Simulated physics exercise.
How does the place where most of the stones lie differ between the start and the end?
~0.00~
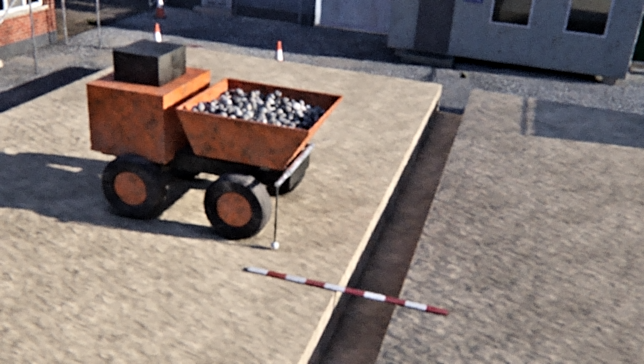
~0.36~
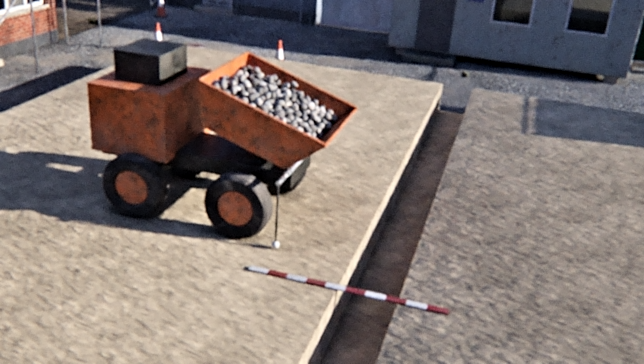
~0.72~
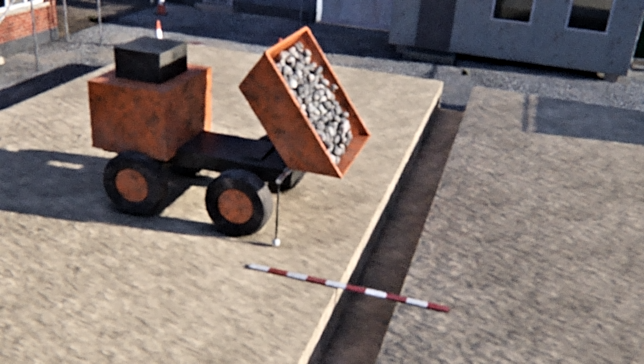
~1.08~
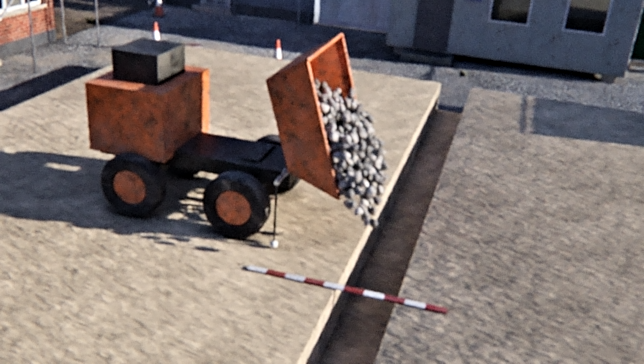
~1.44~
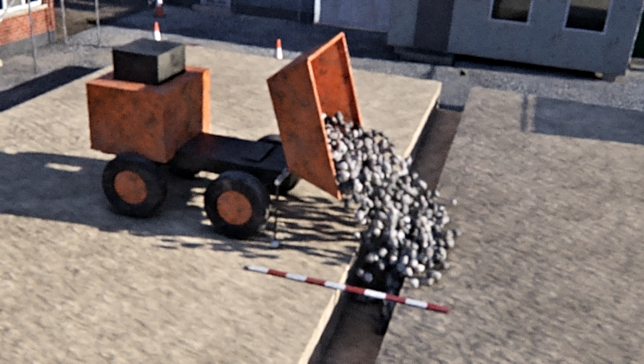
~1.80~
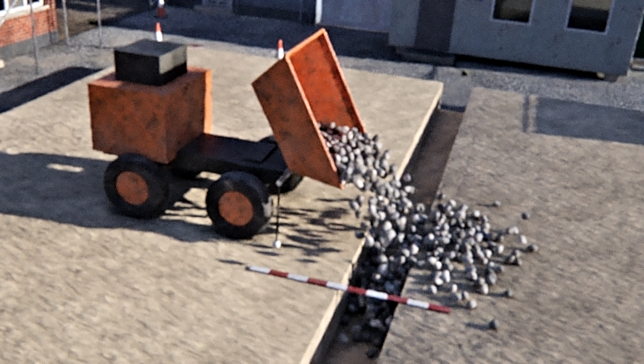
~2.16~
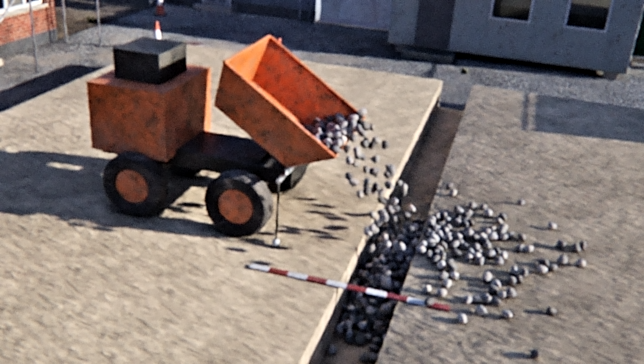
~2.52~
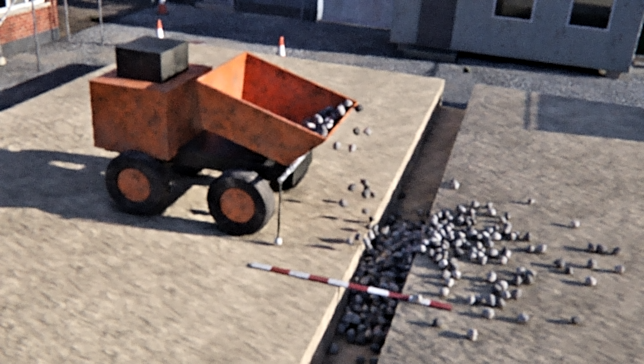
At the start the stones are heaped in the dumper's orange skip on the left, while at the end most of them lie lower and further right, in the trench and scattered over the ground beyond it.
The video shows an orange dumper tipping its skip up to the right, so that grey stones pour into a trench and scatter onto the ground beyond, before the skip lowers partway and stops with a few stones still inside.
